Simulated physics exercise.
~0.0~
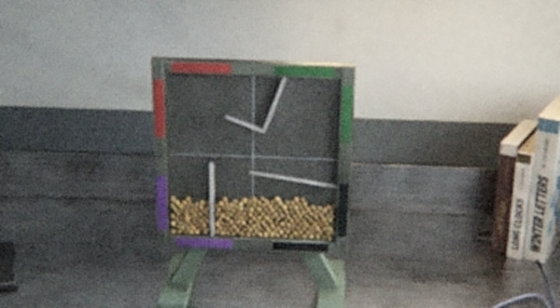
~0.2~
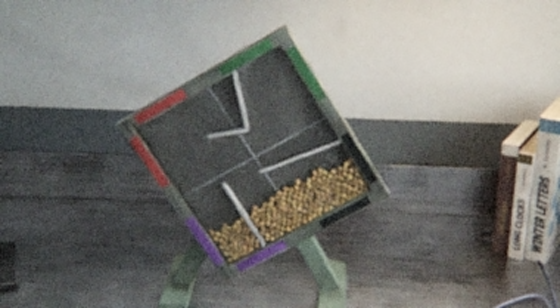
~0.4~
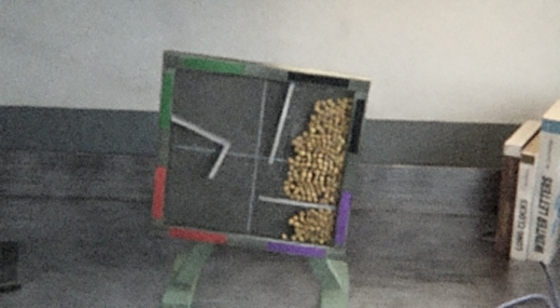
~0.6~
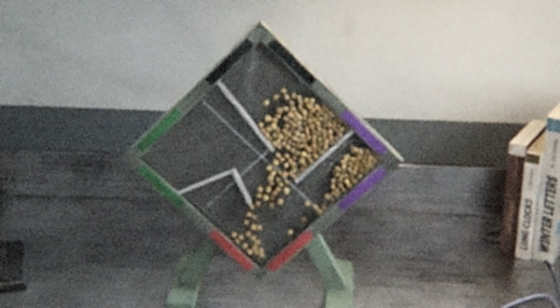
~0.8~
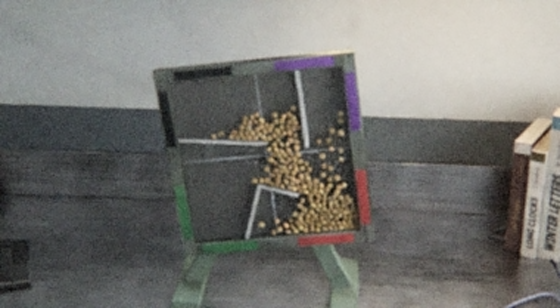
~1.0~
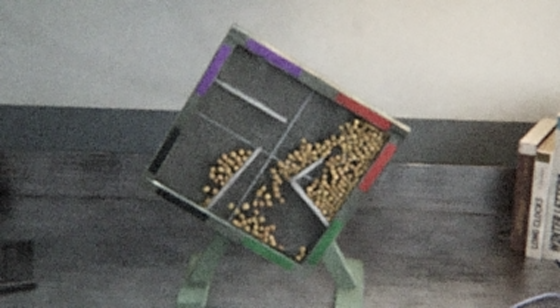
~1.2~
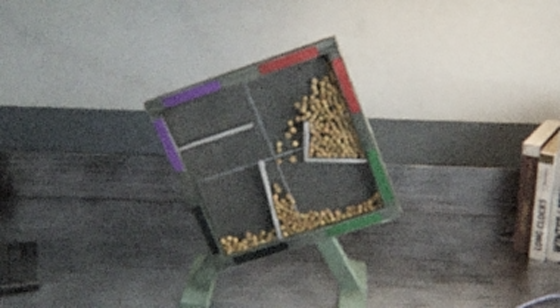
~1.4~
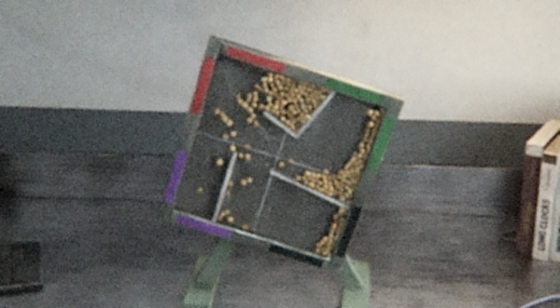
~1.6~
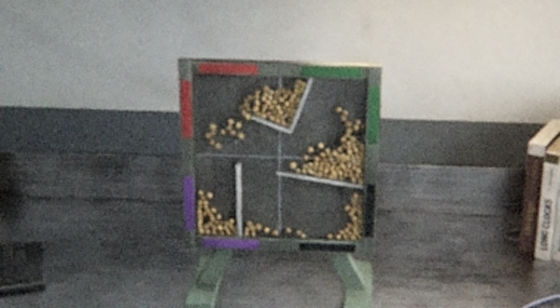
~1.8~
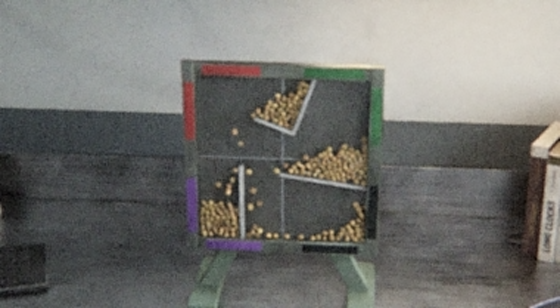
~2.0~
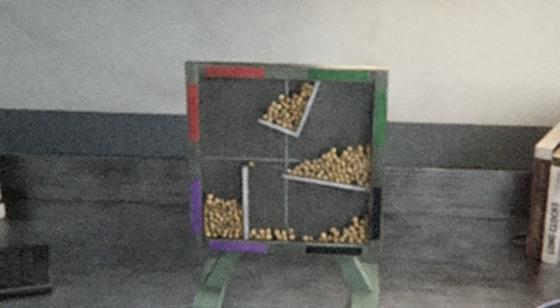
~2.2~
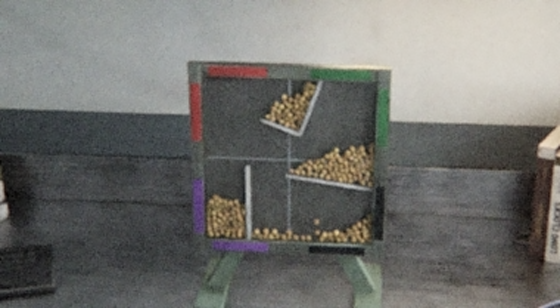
A square, clear-faced box of golden-tan chickpeas stands on green legs on a dark grey counter, seen from the front, with books at the right. Tape marks its quarters, red upper left, green upper right, purple lower left and black lower right, and pale bars jut inside. The chickpeas first lie along the bottom. The box rotates counterclockwise nearly upside down, spilling them across the bars, then turns back clockwise until upright. They settle in piles in the purple corner, the black quarter and on green's slanted bars, leaving red almost bare.
